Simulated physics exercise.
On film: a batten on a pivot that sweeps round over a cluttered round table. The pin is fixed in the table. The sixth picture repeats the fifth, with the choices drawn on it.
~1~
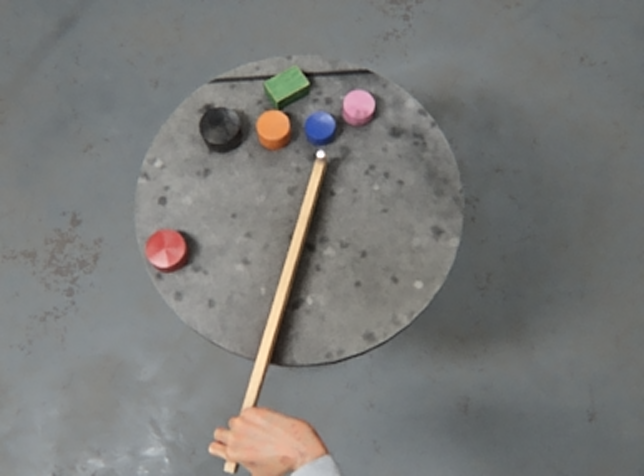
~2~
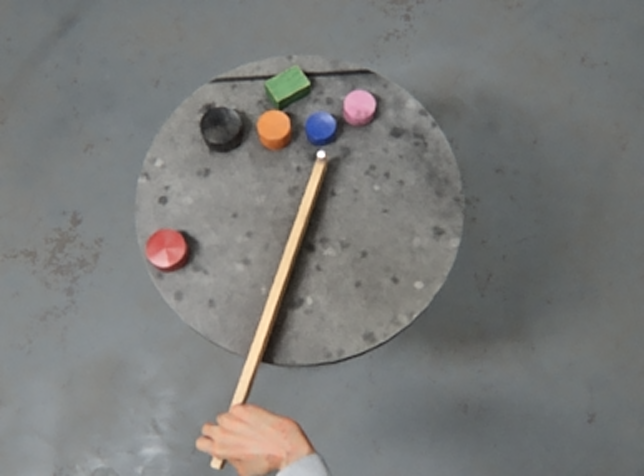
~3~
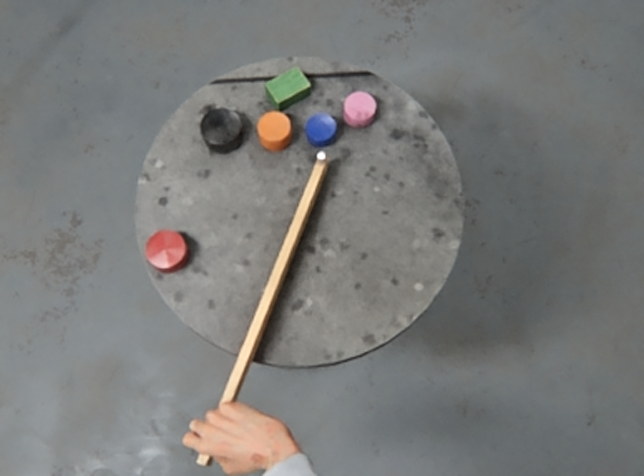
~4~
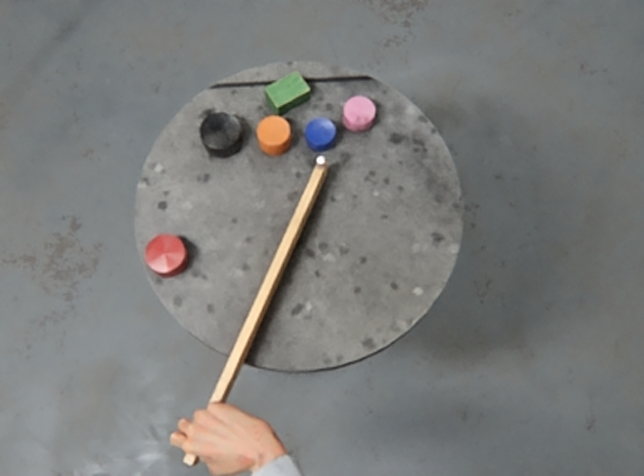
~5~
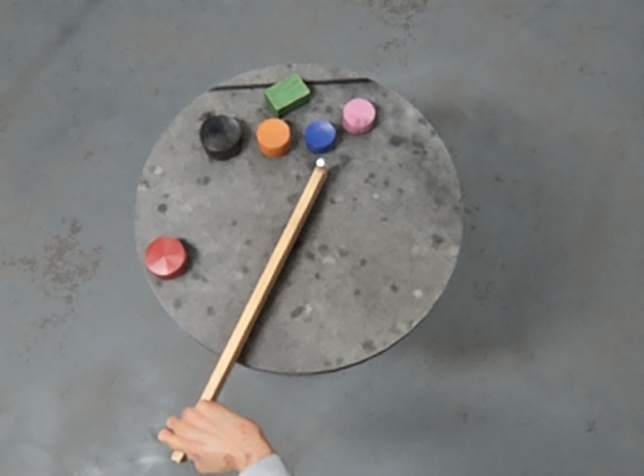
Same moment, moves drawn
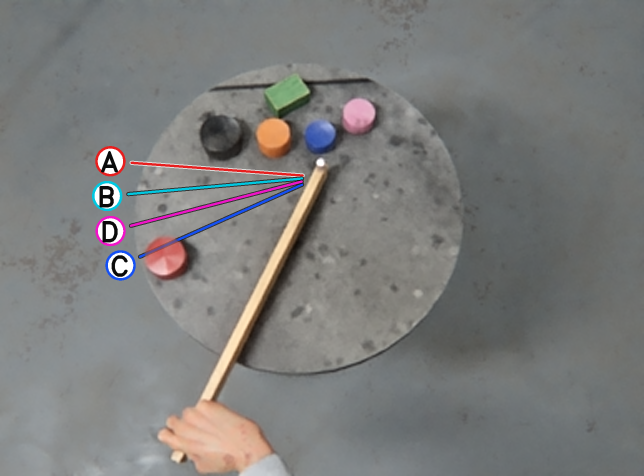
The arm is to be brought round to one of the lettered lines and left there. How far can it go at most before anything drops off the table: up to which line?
It can go as far as D.
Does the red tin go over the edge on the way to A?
Yes.
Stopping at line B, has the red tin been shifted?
By then, yes.
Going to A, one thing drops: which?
The red tin.
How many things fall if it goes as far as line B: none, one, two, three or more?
By then, one.
On the copy, A at (217, 169); B at (216, 186); C at (222, 220); D at (217, 203).
On D. First, arm (249, 239); red tin (167, 259); green block (287, 97).
Then, arm (230, 214); red tin (152, 237); green block (287, 97).
Finally, arm (222, 194); red tin (138, 202); green block (287, 97); nothing has fallen.
By contrast, A drops the red tin; B drops the red tin; C is safe but short.
